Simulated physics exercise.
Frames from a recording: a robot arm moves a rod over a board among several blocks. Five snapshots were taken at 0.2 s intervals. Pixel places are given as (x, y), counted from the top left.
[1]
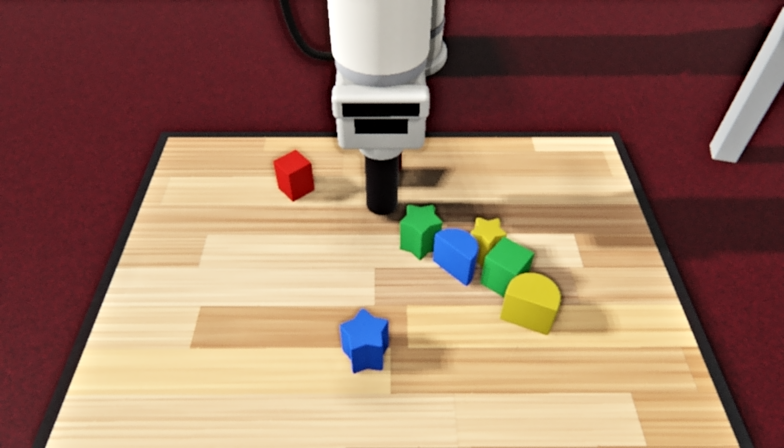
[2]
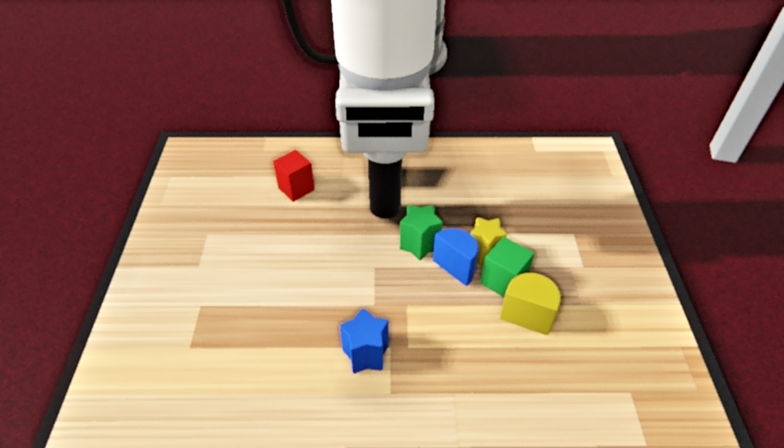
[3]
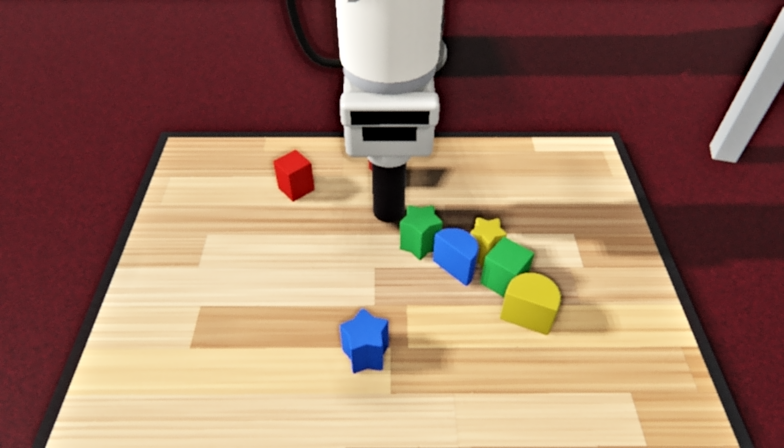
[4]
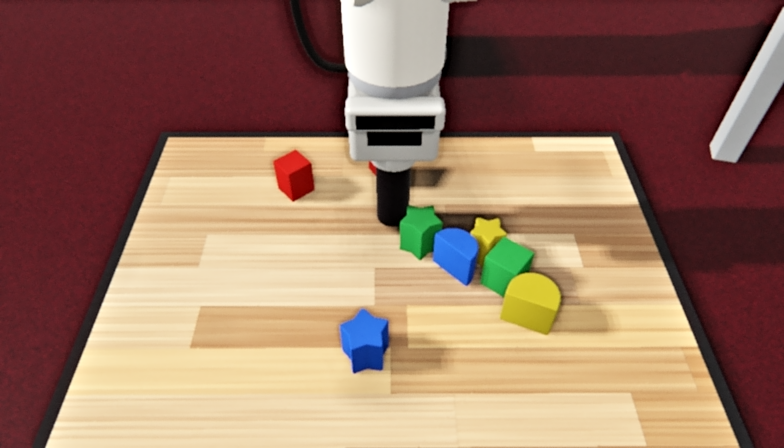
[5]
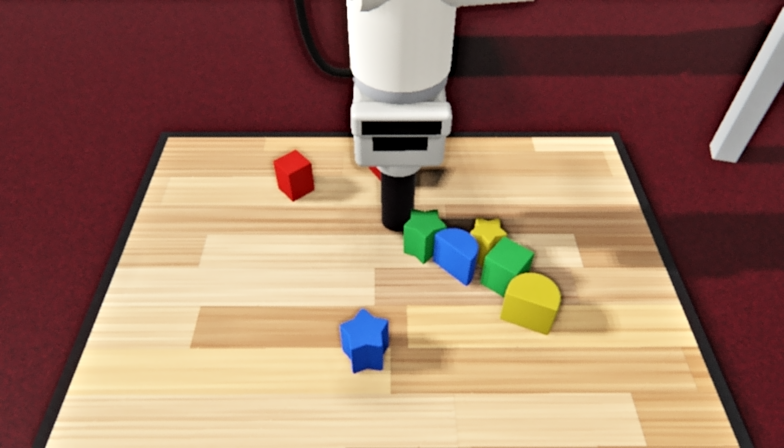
We see a robot arm lower its black rod slightly toward the viewer and to the right over a wooden board of coloured blocks, then nudge the green star block a little, while the other blocks stay still.
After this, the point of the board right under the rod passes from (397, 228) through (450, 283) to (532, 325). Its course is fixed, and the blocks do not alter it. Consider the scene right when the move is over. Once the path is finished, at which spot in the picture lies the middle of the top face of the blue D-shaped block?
I predict (553, 374).
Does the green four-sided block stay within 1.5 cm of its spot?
I'd say no.
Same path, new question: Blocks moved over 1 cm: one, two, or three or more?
Total: Three-plus.
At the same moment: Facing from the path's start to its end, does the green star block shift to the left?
Going by the path, no.
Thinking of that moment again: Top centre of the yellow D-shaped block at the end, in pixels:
It will end up at (582, 311).
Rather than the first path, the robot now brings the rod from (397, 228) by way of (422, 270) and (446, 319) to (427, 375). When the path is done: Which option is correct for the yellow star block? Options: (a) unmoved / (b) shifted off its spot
a - unmoved.
On the path given first. One third of the way, rod at (433, 257); green star block at (465, 260); blue D-shaped block at (499, 283); green four-sided block at (523, 262), turned 60° anticlockwise; yellow D-shaped block at (548, 295).
Two thirds of the way, rod at (475, 292); green star block at (506, 301), turned 20° clockwise; blue D-shaped block at (535, 333); green four-sided block at (523, 262), turned 60° anticlockwise; yellow D-shaped block at (562, 303), turned 45° anticlockwise.
At the end, rod at (534, 318); green star block at (546, 332), turned 75° clockwise; blue D-shaped block at (553, 374), turned 15° clockwise; green four-sided block at (531, 262), turned 90° anticlockwise; yellow D-shaped block at (582, 311), turned 75° anticlockwise.
